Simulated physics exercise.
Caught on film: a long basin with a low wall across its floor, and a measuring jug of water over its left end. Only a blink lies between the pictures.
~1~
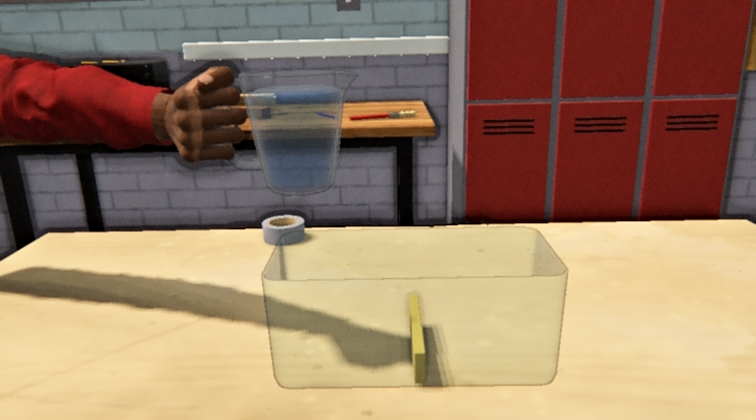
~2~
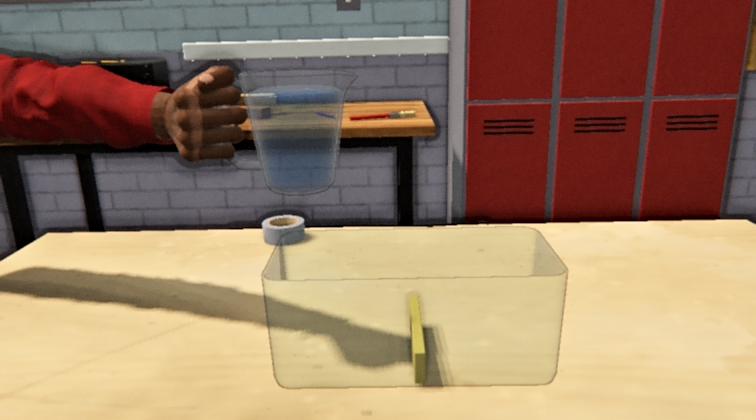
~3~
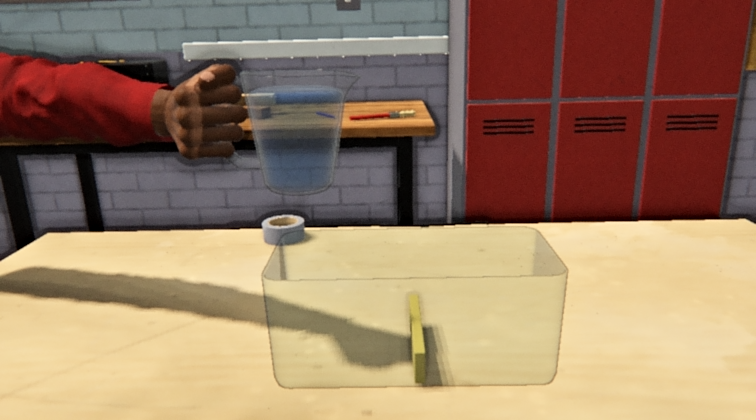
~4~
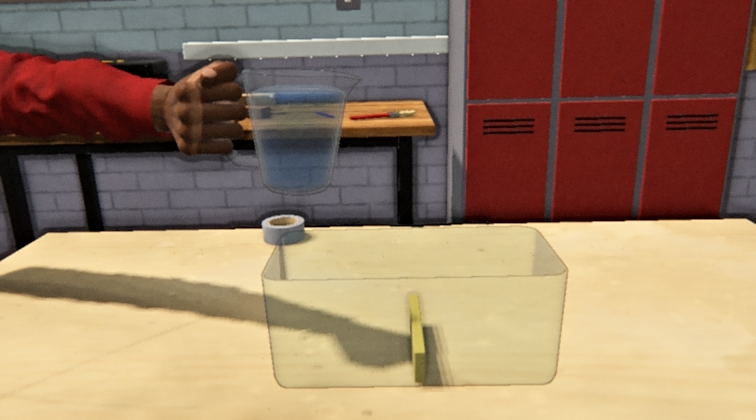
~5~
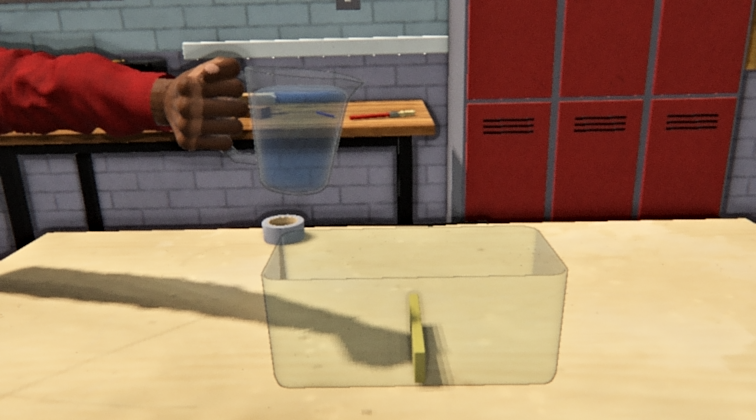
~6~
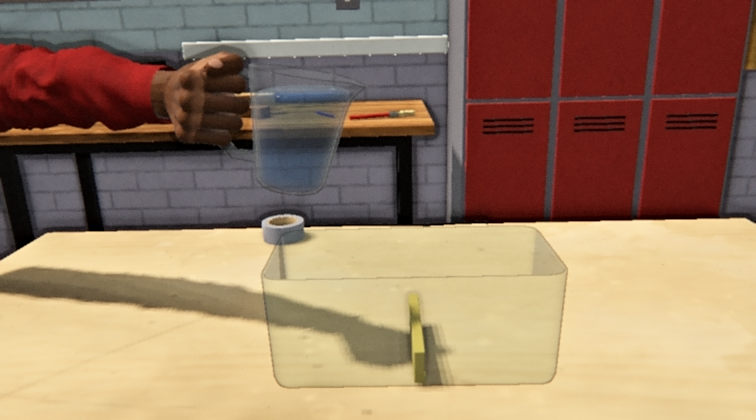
A hand in a red sleeve holding a clear jug of blue water above a long basin, then slowly tilting it slightly right.
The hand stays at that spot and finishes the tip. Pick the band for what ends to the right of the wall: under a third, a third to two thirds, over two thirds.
It comes to above two thirds.
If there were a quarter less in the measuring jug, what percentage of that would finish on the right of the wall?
Some 70 per cent.
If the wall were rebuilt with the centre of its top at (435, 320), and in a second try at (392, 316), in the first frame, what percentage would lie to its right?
About 50 and 95 per cent.
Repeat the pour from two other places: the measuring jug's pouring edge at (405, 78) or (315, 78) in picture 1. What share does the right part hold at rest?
About 95 and 15 per cent.
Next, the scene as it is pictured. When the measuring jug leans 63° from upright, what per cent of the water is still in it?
Some 75 per cent.
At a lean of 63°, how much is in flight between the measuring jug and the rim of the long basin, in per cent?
Some 15 per cent.
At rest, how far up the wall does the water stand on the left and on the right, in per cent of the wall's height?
Some 20 per cent left and 60 right.
A moment on, the tilt is 63° and 77 per cent is still to pour, 0 is left of the wall and 6 right of it.
Next, the tilt is 100° and 19 per cent is still to pour, 7 is left of the wall and 57 right of it.
Then the tilt is 109° and 0 per cent is still to pour, 22 is left of the wall and 77 right of it.
Later the tilt is 109° and 0 per cent is still to pour, 23 is left of the wall and 77 right of it.
Finally, 23 per cent lies left of the wall, 77 right of it and 1 outside.
